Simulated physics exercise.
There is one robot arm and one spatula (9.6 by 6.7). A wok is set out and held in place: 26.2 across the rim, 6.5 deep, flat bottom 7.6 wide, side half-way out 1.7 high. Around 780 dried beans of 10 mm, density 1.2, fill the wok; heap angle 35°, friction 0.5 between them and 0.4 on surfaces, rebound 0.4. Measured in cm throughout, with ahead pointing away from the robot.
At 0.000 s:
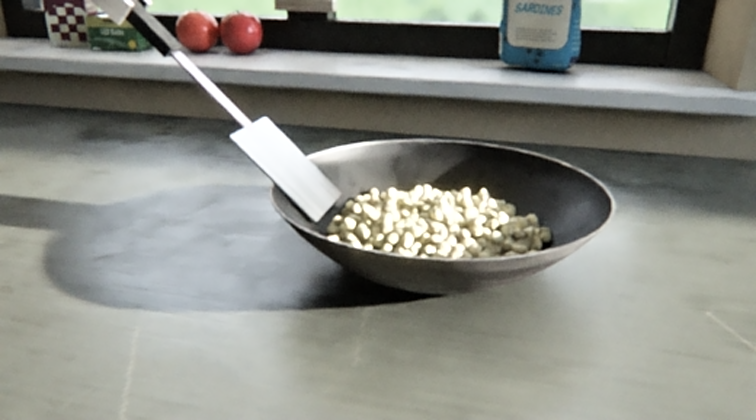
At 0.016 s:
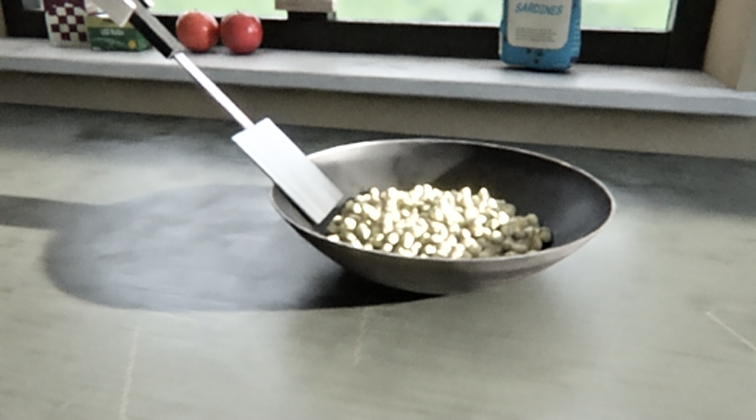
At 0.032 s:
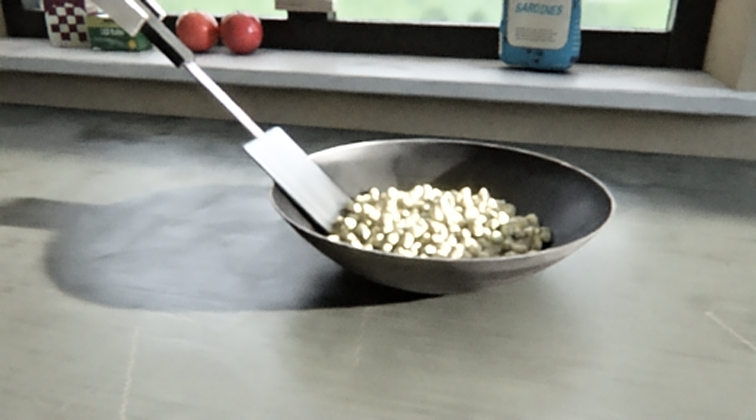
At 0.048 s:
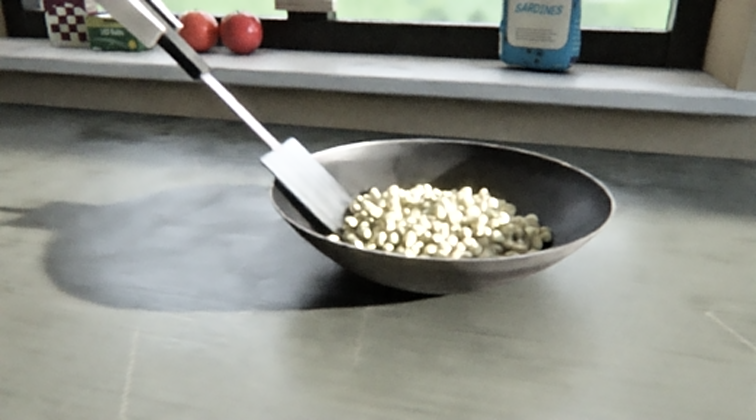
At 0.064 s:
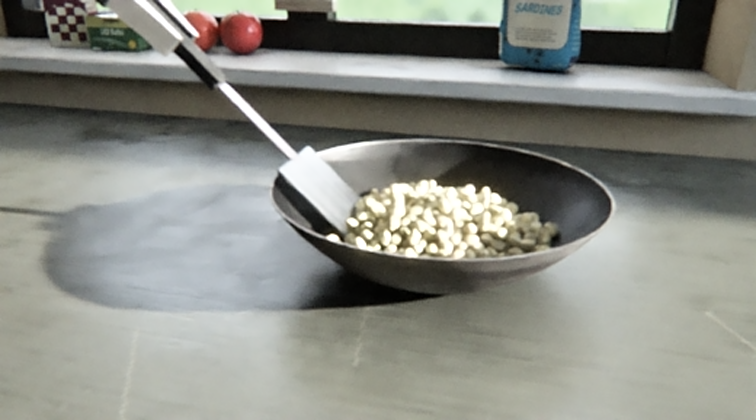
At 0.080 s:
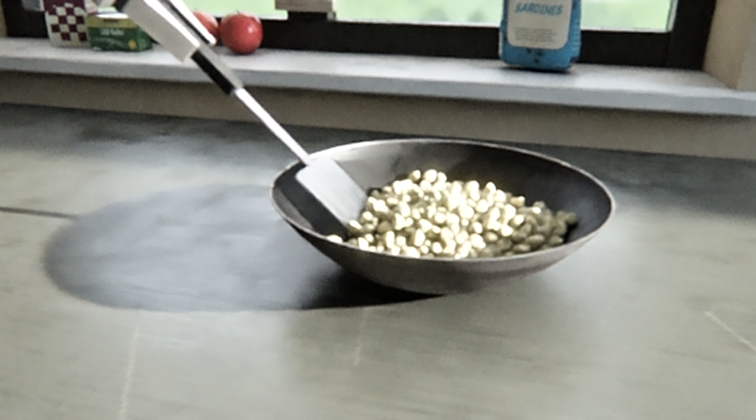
In this clip, a robot arm holding a spatula slides its blade down and to the right into a wok of pale beans on a counter, pushing the heap slightly rightward and upward while the wok stays still.
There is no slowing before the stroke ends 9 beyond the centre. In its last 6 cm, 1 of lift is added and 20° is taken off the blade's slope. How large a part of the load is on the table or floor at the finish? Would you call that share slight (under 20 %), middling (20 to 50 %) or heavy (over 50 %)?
It is middling.
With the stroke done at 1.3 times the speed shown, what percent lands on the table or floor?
Near 40 in a hundred.
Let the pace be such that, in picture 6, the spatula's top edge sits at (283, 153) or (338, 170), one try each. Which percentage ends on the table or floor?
Roughly 15 and 40 percent.
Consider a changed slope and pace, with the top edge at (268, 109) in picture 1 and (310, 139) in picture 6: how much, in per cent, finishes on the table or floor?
Some 25 per cent.
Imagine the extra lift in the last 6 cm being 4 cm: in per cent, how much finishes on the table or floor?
I'd say close to 30 per cent.
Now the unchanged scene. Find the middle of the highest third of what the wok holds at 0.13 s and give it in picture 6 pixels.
It is centred near (496, 214).
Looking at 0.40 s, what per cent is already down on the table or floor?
About 25 per cent.
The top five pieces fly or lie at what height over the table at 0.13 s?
I'd say close to 7 cm on average.
After 0.13 s, sloping 43°, highest piece 8 above the table; 784 in the wok.
After 0.18 s, sloping 36°, highest piece 9 above the table; 782 in the wok, 2 on the blade or in flight.
After 0.40 s, sloping 23°, highest piece 9 above the table; 530 in the wok, 181 on the table or floor, 73 on the blade or in flight.
After 1.45 s, sloping 23°, highest piece 7 above the table; 530 in the wok, 254 on the table or floor.
In the end, 530 in the wok, 254 on the table or floor. That is 32 % on the table or floor.
